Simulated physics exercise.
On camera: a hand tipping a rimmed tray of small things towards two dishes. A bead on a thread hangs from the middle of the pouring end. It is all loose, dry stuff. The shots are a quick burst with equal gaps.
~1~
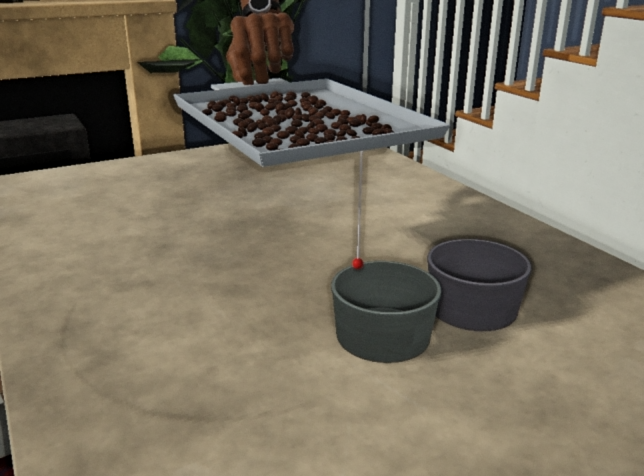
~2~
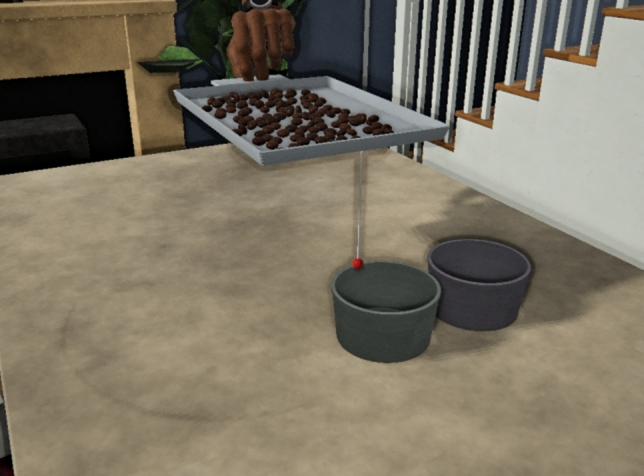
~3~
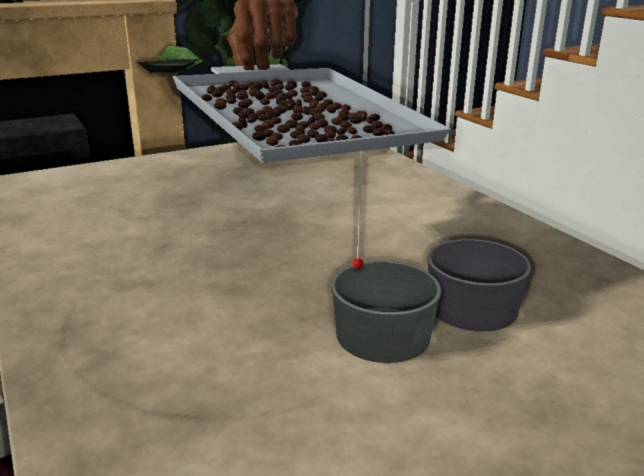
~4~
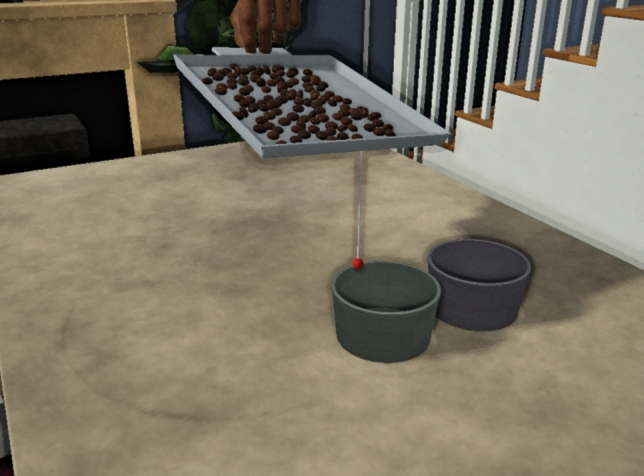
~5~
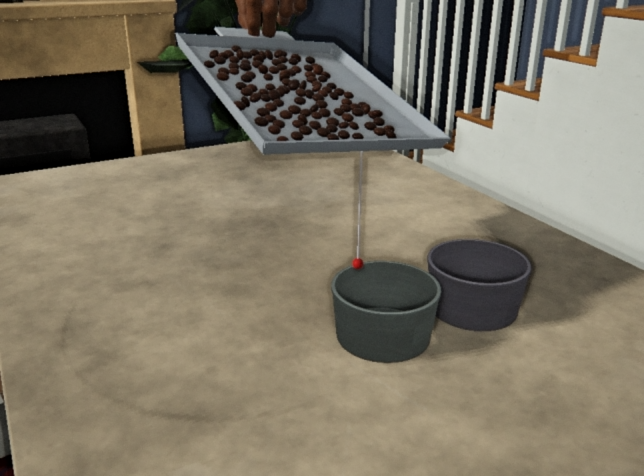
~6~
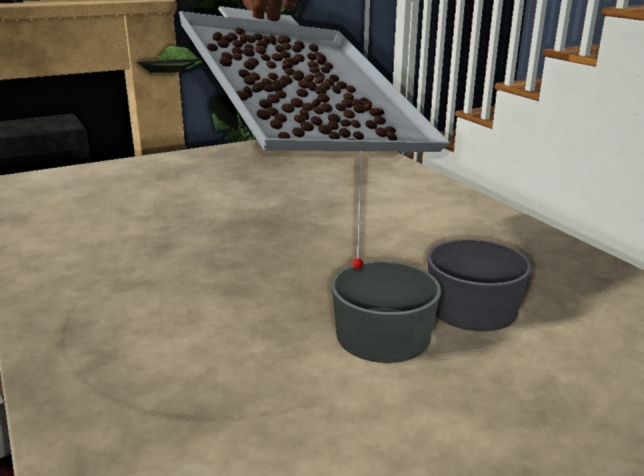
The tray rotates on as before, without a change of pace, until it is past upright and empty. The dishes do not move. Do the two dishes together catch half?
In the dishes lies the larger part of it.
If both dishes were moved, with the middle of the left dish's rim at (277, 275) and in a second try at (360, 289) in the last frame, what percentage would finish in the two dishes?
The first gives 10 %, the second 80 %.
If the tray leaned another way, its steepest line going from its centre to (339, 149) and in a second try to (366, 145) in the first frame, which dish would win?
At the first place the left-hand dish, at the second left.
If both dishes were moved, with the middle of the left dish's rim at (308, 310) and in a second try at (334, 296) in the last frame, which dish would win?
The first try: Right. The second: The right one.
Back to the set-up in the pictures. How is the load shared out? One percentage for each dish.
Left dish: 30 %, right dish: 40 %.
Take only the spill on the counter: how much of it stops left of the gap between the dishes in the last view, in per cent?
Some 60 per cent.
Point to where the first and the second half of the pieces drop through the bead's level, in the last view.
First near (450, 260), later near (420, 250).
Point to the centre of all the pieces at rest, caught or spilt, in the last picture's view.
At about (434, 313).
Soon, tray tipped steeply; most on the tray; a stray few in the right dish; about a quarter in the air.
A while on, tray tipped past a quarter turn; a stray few on the tray; about a third in the left dish; about a third in the right dish; about a quarter outside both; a small part in the air.
Towards the end, tray tipped past a quarter turn; about a third in the left dish; about a third in the right dish; about a quarter outside both.
Finally, tray tipped past a quarter turn; about a third in the left dish; about a third in the right dish; about a quarter outside both.
